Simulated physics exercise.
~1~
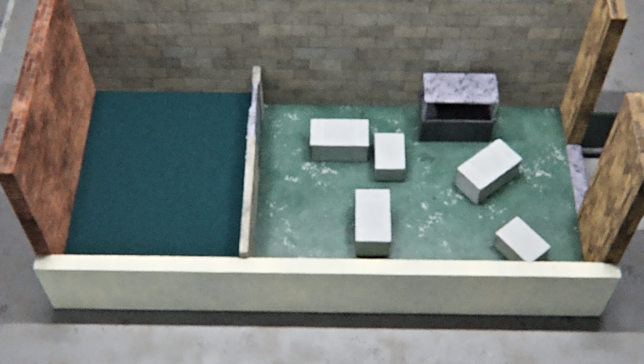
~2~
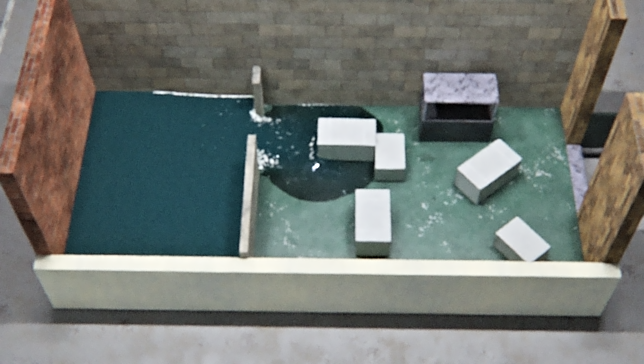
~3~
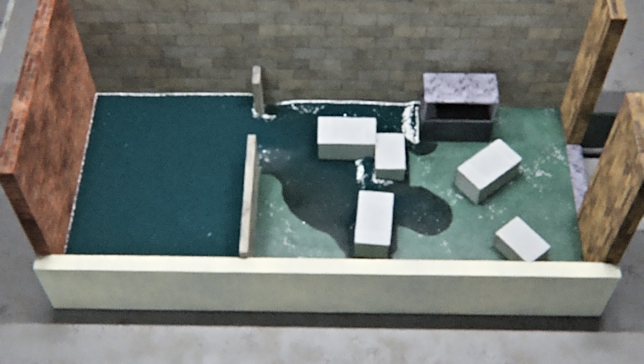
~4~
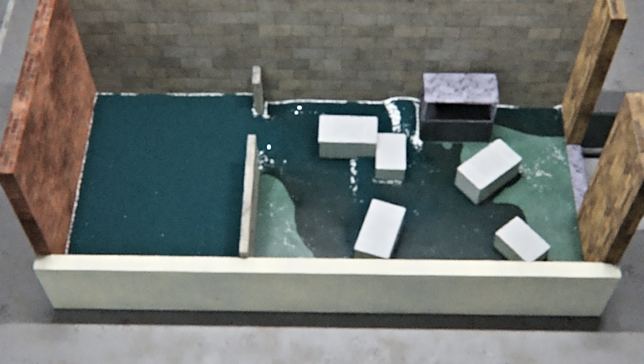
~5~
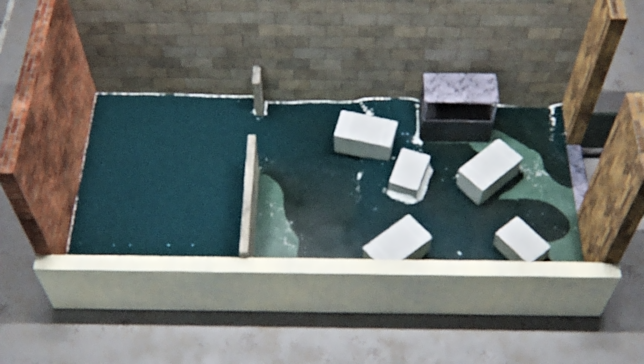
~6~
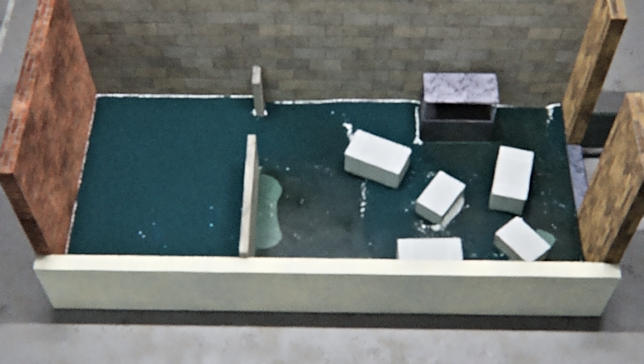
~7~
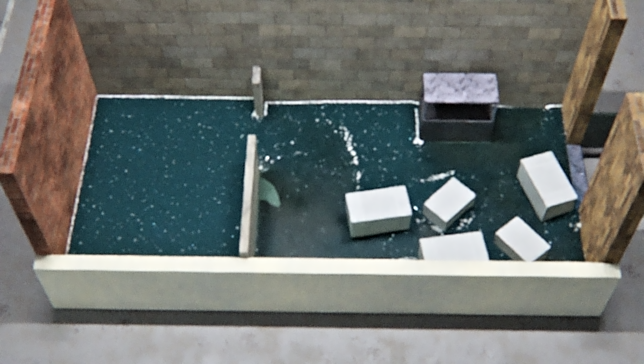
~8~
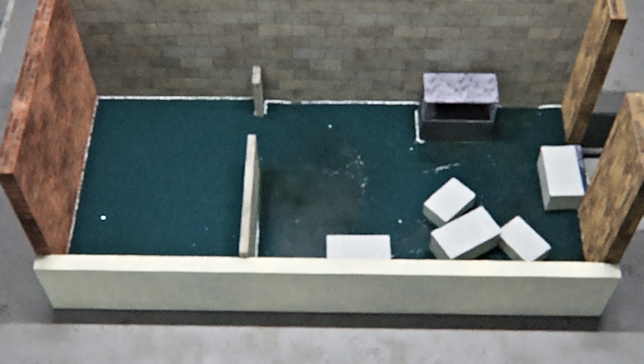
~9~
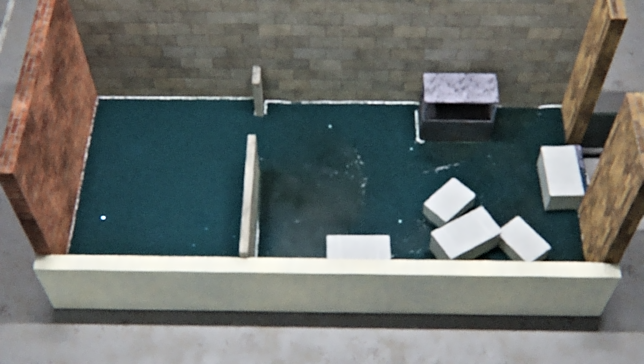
In this clip, dark water spreads from the left side of a walled basement through a gap in the divider, covering the pale green floor as five white blocks shift and turn, mostly drifting rightward or toward the front, before settling near the front and right walls.
